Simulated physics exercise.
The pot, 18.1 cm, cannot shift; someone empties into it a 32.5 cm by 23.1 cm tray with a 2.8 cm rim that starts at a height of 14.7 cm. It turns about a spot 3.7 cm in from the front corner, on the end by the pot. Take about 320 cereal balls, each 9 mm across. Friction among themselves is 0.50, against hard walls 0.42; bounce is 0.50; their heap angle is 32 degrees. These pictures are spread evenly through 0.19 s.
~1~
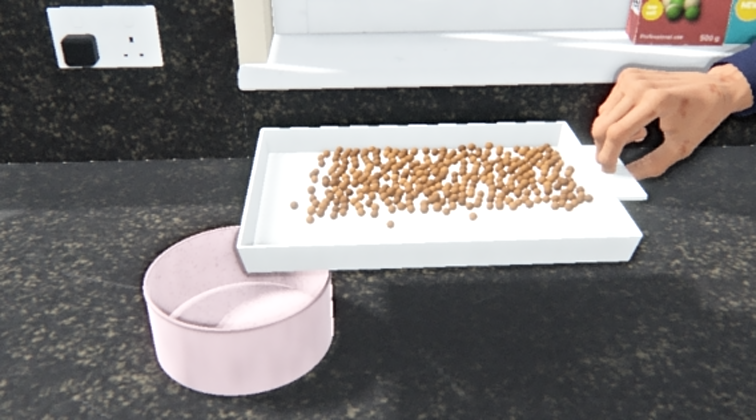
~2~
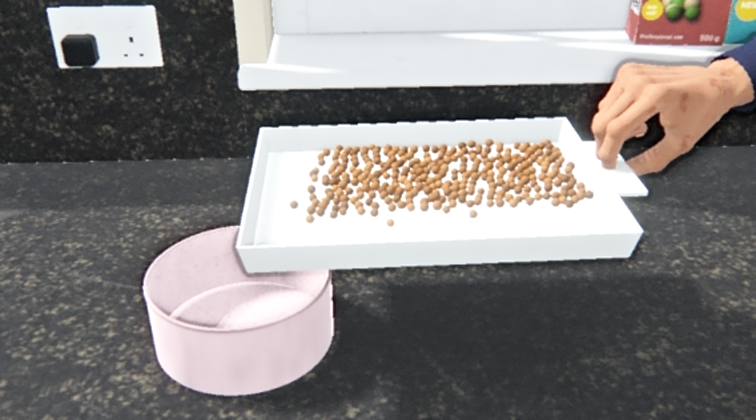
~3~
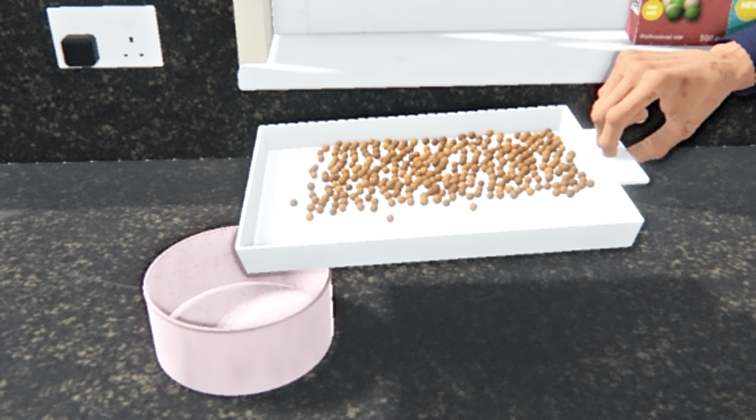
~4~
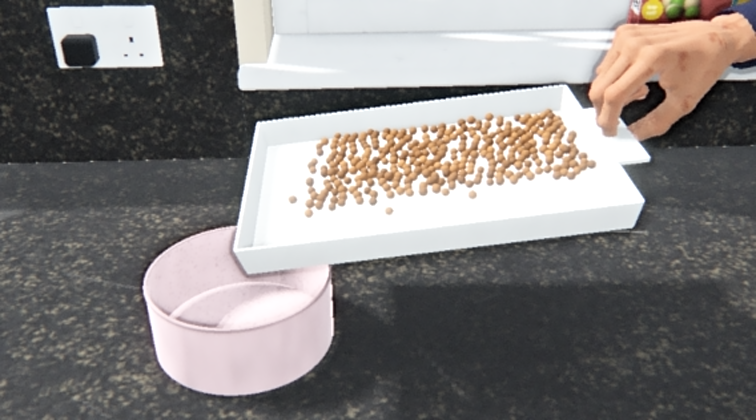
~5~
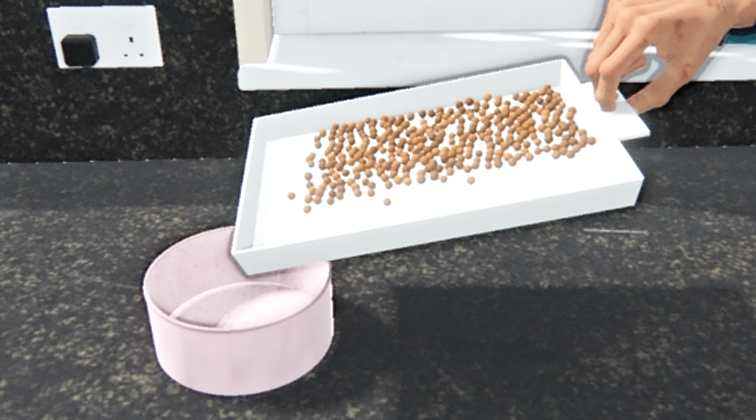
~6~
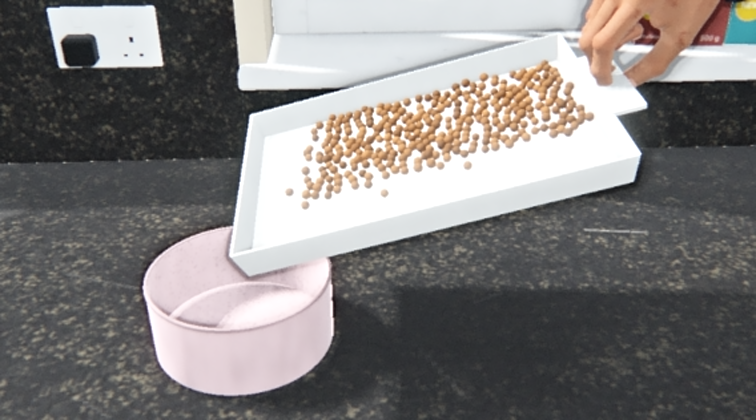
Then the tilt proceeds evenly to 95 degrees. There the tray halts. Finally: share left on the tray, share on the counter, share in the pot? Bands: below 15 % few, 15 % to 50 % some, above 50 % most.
Result: Tray: Few, counter: Most, pot: Some.
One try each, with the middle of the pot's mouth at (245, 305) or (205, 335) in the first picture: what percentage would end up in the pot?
Around 60 per cent, then around 85 per cent.
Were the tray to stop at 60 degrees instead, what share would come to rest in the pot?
It would land at about 10 percent.
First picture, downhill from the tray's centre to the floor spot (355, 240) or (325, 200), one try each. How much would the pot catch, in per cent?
First try: Around 0 percent; second try: Around 50 percent.
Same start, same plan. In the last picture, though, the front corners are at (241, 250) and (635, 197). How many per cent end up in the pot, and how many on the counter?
That works out as pot 0 and counter 100.
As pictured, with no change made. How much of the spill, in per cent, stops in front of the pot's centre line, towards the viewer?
Some 100 per cent.
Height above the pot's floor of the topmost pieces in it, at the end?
Around 2.0 cm above the floor.
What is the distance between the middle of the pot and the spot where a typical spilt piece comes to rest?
I'd say around 18 centimetres.
Then, 0.33 s after the last picture, tilt 55 degrees; the tray holds 100 %, the pot 0 %.
Then, 0.54 s after the last picture, tilt 80 degrees; the tray holds 75 %, the pot 0 %.
Then, 0.87 s after the last picture, tilt 95 degrees; the tray holds 10 %, the pot 20 %.
In the end, tray 0 %, counter 75 %, pot 25 %.
